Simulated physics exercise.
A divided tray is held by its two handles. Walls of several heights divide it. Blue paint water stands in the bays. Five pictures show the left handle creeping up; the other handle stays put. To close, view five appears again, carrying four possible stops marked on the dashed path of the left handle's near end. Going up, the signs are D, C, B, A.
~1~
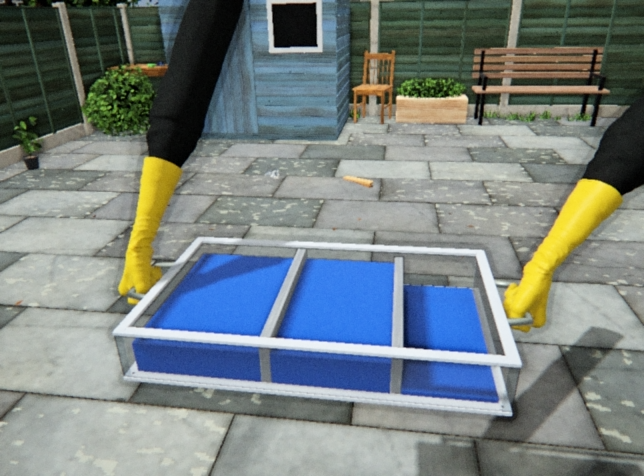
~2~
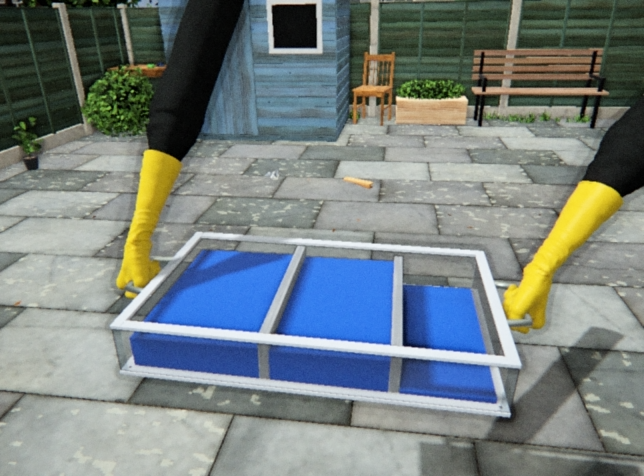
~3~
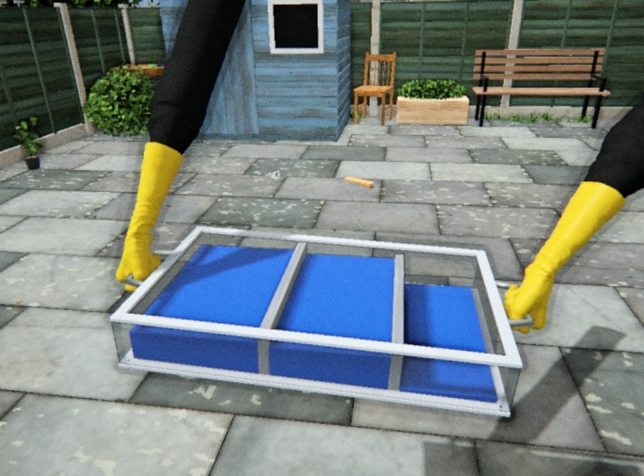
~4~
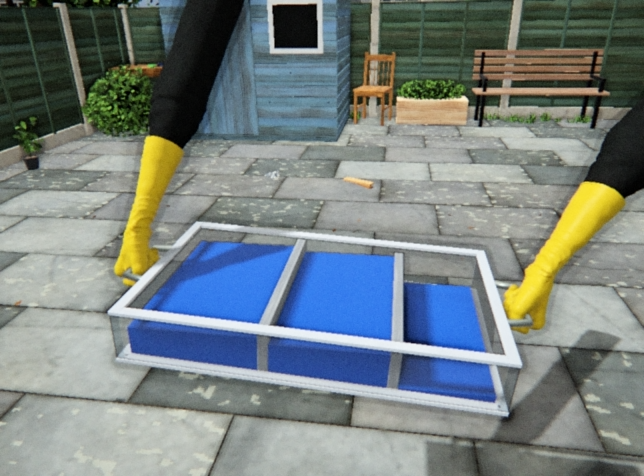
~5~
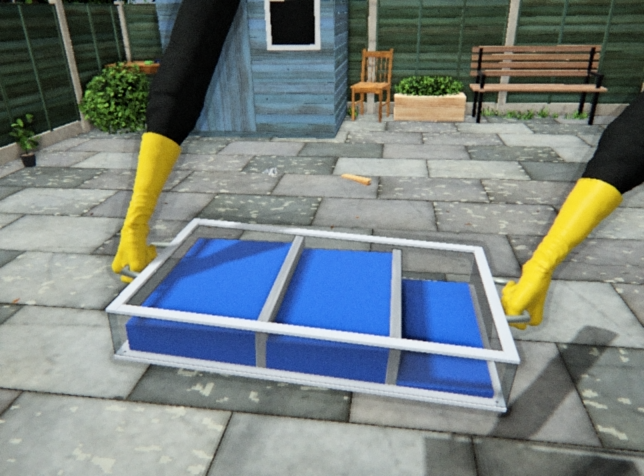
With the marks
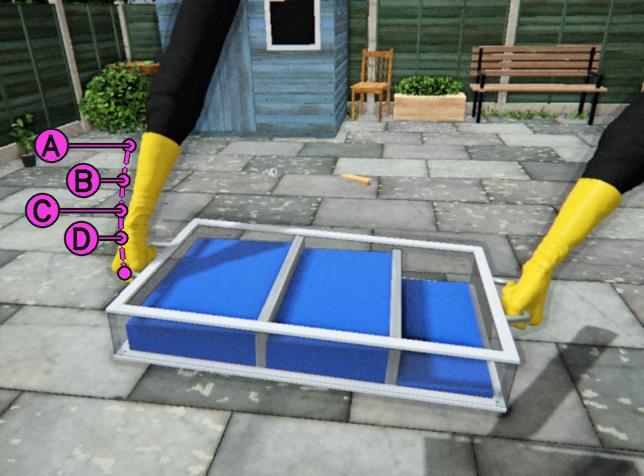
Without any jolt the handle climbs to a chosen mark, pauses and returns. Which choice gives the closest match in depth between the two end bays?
Take B.
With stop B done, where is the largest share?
It is the left one.
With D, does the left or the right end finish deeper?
The left end bay.
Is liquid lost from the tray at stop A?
Yes.
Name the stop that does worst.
It is D.
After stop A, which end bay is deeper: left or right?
The right one.
In magenta, A at (129, 145); B at (123, 180); C at (120, 210); D at (121, 238).
With A, the right end bay stands much deeper than the other; about 8 % goes over the rim.
With B, the two end bays stand about equally deep; nothing spills.
With C, the left end bay stands much deeper than the other; nothing spills.
With D, the left end bay stands much deeper than the other; nothing spills.
